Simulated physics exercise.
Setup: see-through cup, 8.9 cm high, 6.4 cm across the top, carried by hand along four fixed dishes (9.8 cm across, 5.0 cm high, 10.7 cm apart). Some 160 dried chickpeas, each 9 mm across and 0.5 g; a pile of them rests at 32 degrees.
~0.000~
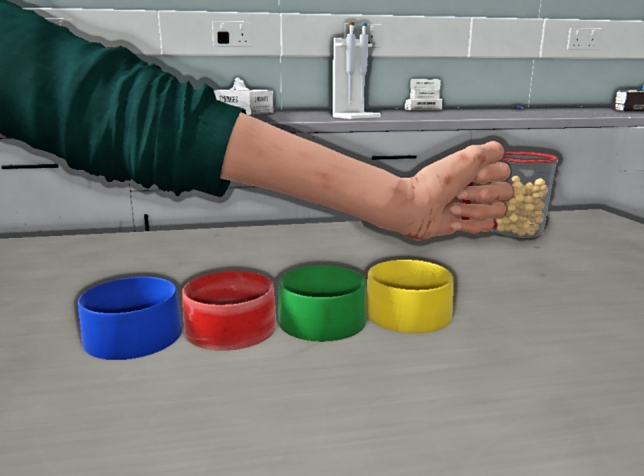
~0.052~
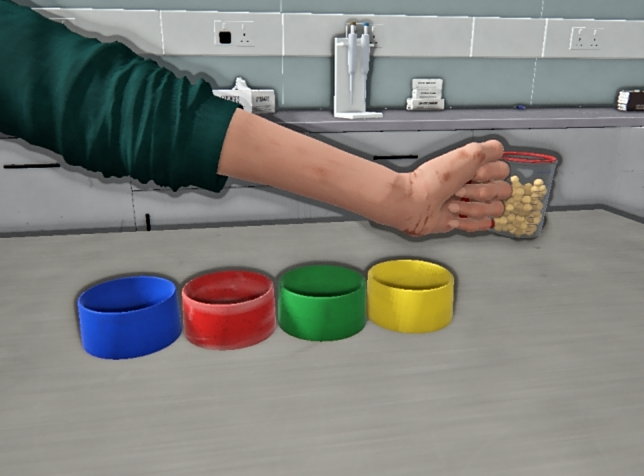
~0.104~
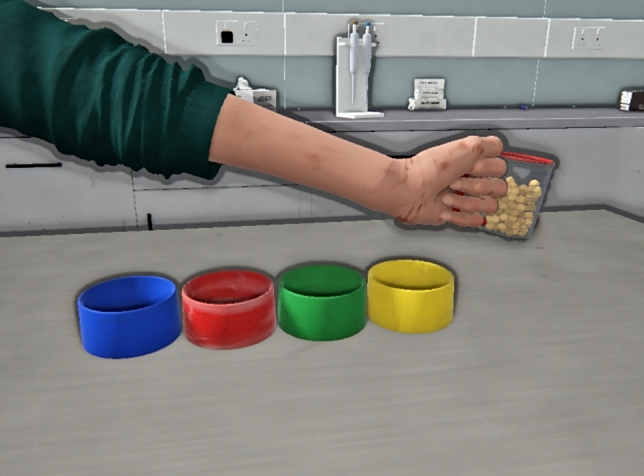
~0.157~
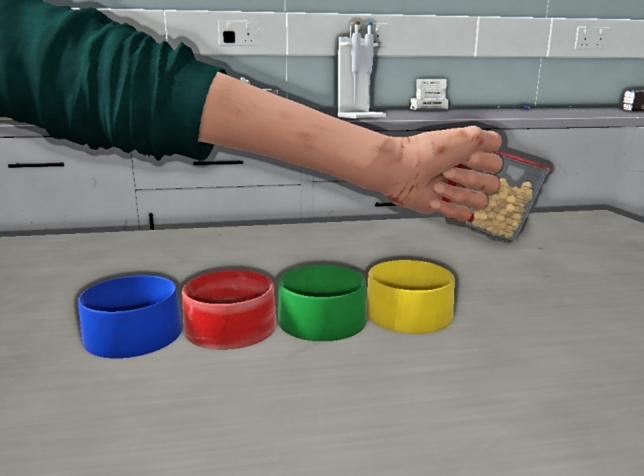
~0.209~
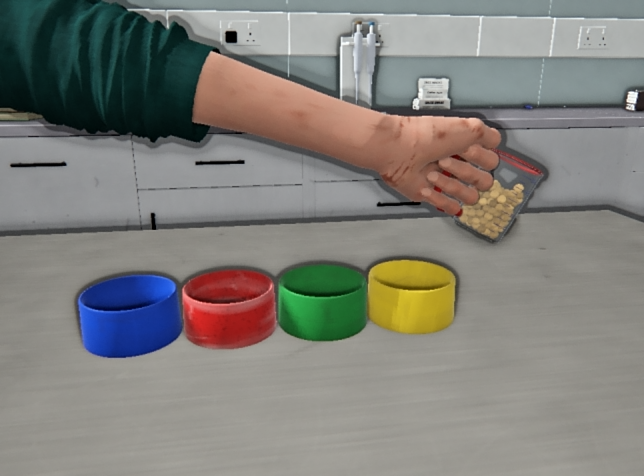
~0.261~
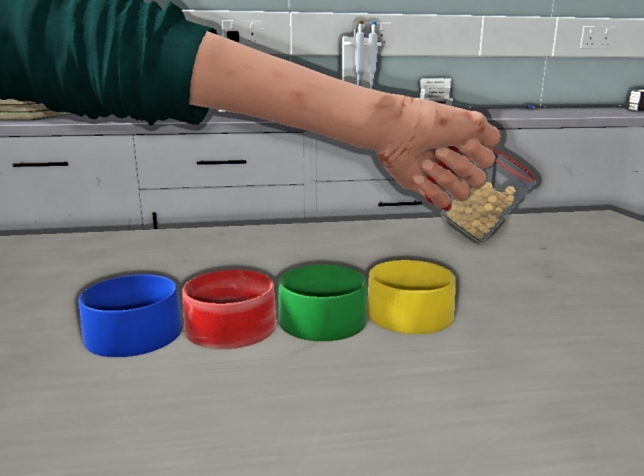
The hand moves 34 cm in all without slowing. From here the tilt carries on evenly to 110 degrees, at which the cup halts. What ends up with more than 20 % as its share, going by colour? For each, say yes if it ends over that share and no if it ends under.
Red dish: Its share will not go past a fifth, blue dish: Its share will not go past a fifth, green dish: Its share will go past a fifth, yellow dish: Its share will go past a fifth, counter: Its share will not go past a fifth.
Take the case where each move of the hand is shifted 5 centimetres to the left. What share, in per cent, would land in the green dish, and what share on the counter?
Shares would be green 60 and counter 10.
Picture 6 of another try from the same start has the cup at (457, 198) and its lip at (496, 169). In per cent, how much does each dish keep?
It'd finish with red at 0, blue at 0, green at 100 and yellow at 0.
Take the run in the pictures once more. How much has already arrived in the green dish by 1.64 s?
It works out to some 35 per cent.
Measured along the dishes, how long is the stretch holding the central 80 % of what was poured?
Length: About 15 cm.
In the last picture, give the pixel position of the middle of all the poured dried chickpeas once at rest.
When it all comes to rest, the middle is near (381, 307).
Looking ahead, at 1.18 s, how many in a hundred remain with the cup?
Near 30 per cent of the load.
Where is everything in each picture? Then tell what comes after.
Cup at (521, 195), tilt 0 degrees, lip at (551, 157), moved 0.0 cm; middle of the pieces at (518, 206); yellow dish at (410, 275); green dish at (322, 281); red dish at (229, 288); blue dish at (129, 294), in the first frame.
Cup at (519, 195), tilt 2 degrees, lip at (550, 158), moved 0.3 cm; middle of the pieces at (516, 206), in the second frame.
Cup at (514, 196), tilt 8 degrees, lip at (548, 161), moved 1.1 cm; middle of the pieces at (509, 207), in the third frame.
Cup at (504, 196), tilt 17 degrees, lip at (543, 167), moved 2.4 cm; middle of the pieces at (499, 207), in the fourth frame.
Cup at (495, 197), tilt 26 degrees, lip at (537, 174), moved 3.7 cm; middle of the pieces at (488, 207), in the fifth frame.
Cup at (485, 197), tilt 36 degrees, lip at (529, 181), moved 4.9 cm; middle of the pieces at (477, 206); yellow dish at (412, 275); green dish at (323, 281); red dish at (229, 286); blue dish at (129, 292). Its pace works out near 175 degrees a second; the hand travels 25 cm a second, in the sixth frame.
After 0.81 s, tilt 110 degrees; cup holds 85 %, yellow 15 %.
After 1.18 s, tilt 110 degrees; cup holds 30 %, green 15 %, yellow 50 %.
After 1.64 s, tilt 110 degrees; cup holds 5 %, green 35 %, yellow 50 %.
By 2.2 s all is still; red 0 %, blue 0 %, green 40 %, yellow 50 %, counter 5 %.
